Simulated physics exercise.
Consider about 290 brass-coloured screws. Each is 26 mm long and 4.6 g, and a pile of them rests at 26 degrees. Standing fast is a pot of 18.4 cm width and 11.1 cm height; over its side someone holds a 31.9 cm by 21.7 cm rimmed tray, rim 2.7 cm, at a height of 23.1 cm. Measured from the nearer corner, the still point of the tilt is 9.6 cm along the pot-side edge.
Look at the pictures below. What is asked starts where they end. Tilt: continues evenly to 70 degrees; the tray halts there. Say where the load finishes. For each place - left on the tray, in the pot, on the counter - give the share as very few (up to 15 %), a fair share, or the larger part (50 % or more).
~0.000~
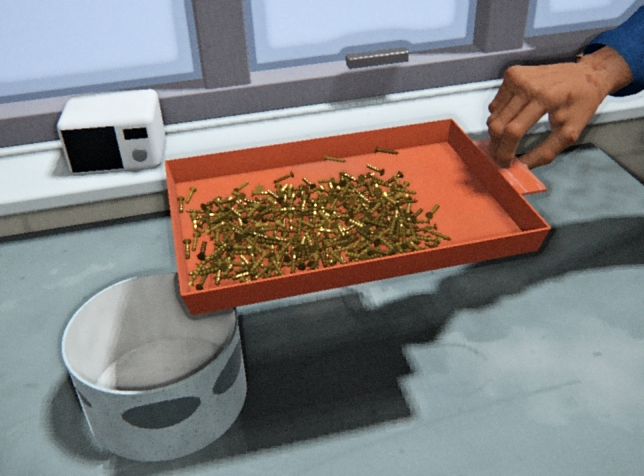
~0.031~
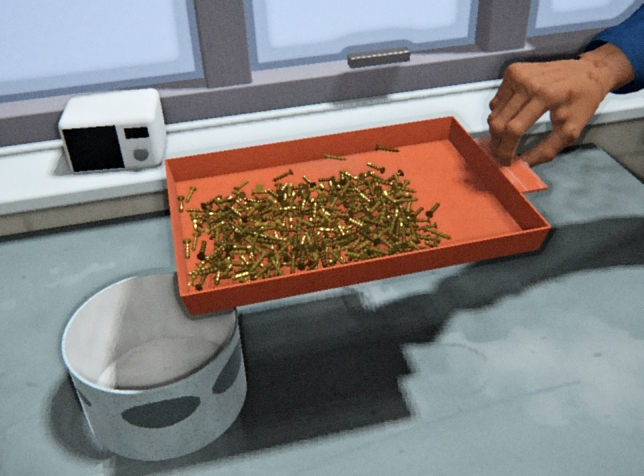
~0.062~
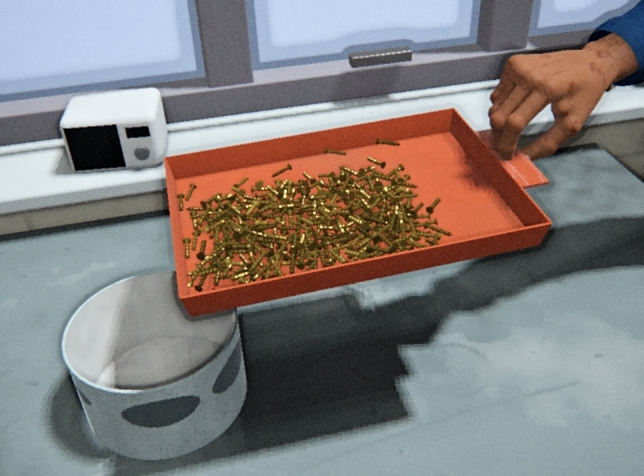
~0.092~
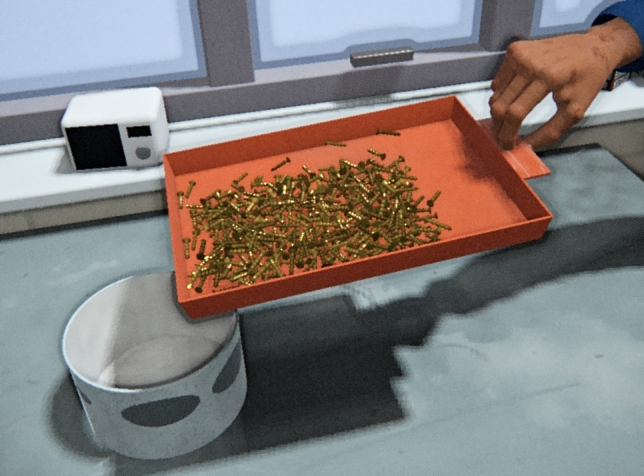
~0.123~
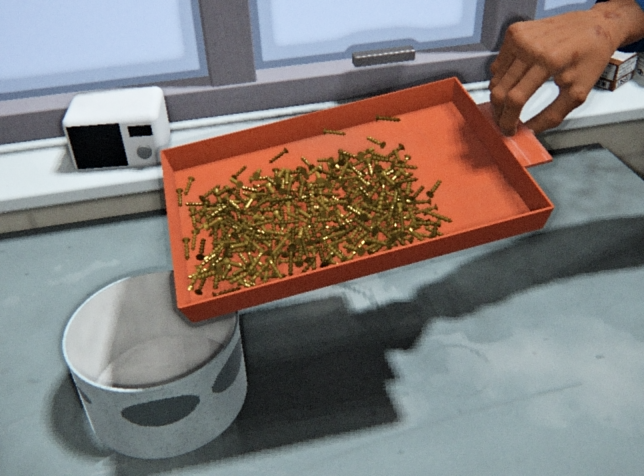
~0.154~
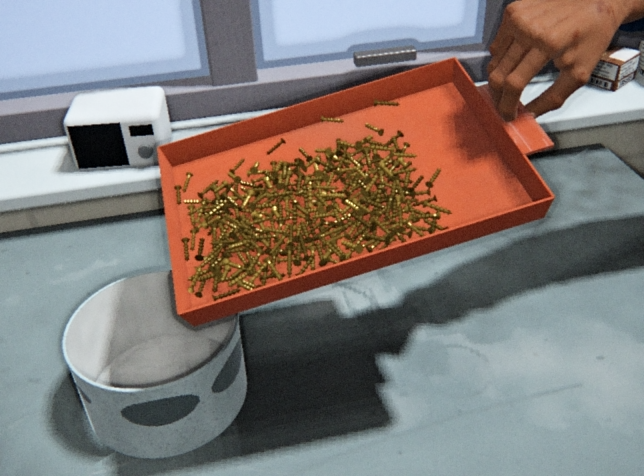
Tray: A fair share; pot: Very few; counter: The larger part.
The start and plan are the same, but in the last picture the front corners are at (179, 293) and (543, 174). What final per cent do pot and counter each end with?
Pot 40; counter 30.
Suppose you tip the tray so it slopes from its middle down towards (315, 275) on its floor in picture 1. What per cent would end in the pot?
Near 0 percent, give or take.
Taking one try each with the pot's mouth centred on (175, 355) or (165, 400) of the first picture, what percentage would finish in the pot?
About 30 and 60 per cent.
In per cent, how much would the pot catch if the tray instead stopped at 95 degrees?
Then about 5 per cent.
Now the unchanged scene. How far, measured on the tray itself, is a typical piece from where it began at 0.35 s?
About 2 cm.
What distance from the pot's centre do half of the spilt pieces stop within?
Distance: Some 18 cm.
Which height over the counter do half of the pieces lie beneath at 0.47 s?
Roughly 26 centimetres, more or less.
After 0.35 s, tilt 44 degrees; the tray holds 100 %, the pot 0 %.
After 0.47 s, tilt 62 degrees; the tray holds 100 %, the pot 0 %.
Then, at 0.73 s, tilt 70 degrees; the tray holds 50 %, the pot 0 %.
By 2.0 s all is still; tray 30 %, pot 5 %, counter 65 %.
